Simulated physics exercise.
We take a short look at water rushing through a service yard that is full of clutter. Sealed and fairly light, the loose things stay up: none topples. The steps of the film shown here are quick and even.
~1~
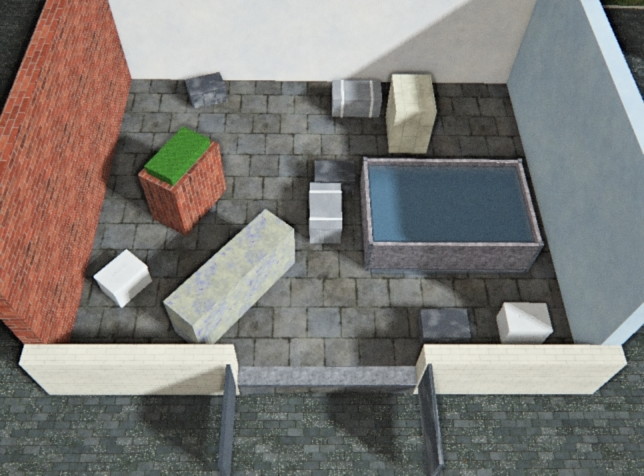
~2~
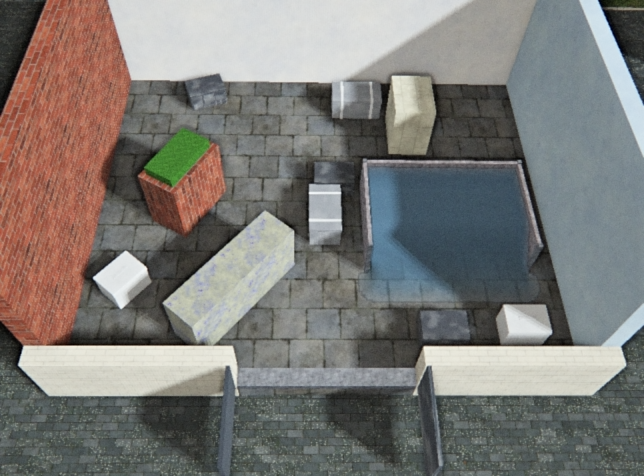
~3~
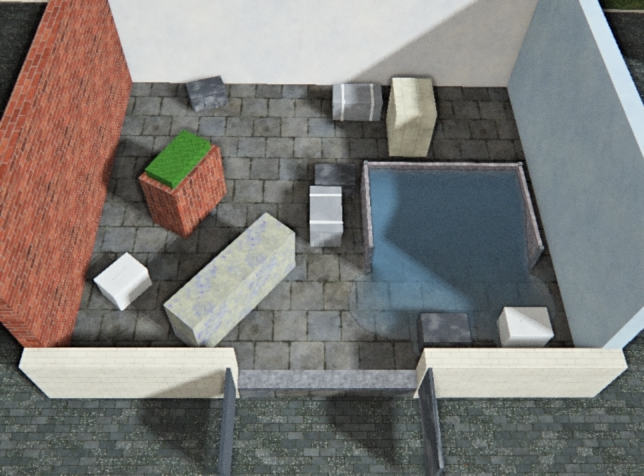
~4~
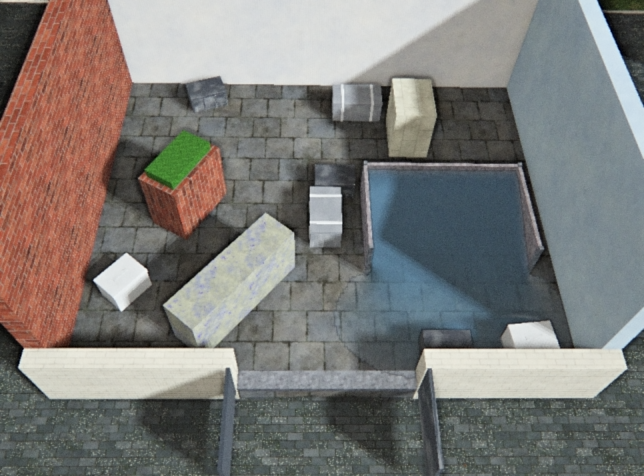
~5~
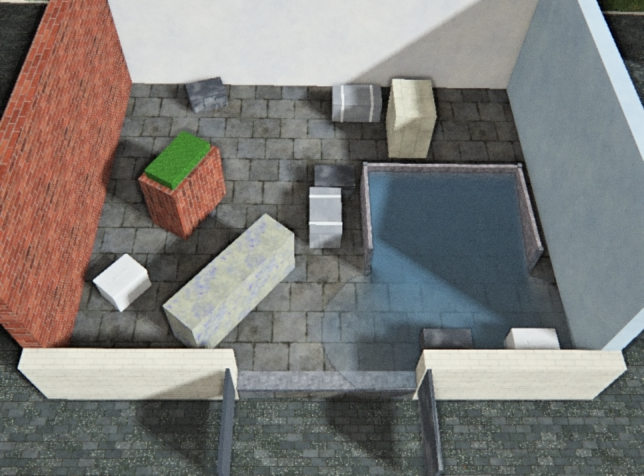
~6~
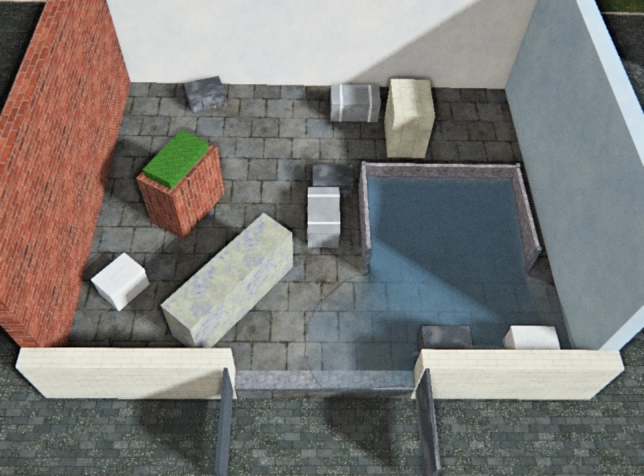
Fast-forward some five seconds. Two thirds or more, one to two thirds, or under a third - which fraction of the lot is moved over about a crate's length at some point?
Portion: Beneath a third.
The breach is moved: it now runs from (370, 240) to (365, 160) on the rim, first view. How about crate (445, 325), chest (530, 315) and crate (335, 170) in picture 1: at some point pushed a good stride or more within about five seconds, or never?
Listed in turn, never travels that far, never travels that far, ends up that far off.
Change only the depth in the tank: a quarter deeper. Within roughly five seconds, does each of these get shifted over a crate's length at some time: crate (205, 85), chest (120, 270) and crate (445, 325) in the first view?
In that order: Under that, not that far, shifted that much.
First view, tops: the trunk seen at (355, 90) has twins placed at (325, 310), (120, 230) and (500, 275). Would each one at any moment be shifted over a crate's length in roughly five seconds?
In sequence: Knocked well away; hardly budges; knocked well away.
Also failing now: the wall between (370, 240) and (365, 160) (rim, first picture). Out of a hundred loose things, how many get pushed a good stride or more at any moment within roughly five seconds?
Roughly 60 %.
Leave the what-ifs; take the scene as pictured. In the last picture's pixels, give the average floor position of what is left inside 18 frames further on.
In the last view, somewhere about (311, 195).
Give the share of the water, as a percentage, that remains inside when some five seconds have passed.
Roughly 68 per cent.
A moment on, 0 of 7 are well off their spots; 2 afloat.
Next, 1 of 7 are well off their spots; 1 afloat.
Later, 2 of 7 are well off their spots; 1 afloat.
In the end, 2 of 7 are well off their spots, and 2 have been at some point; 1 afloat.
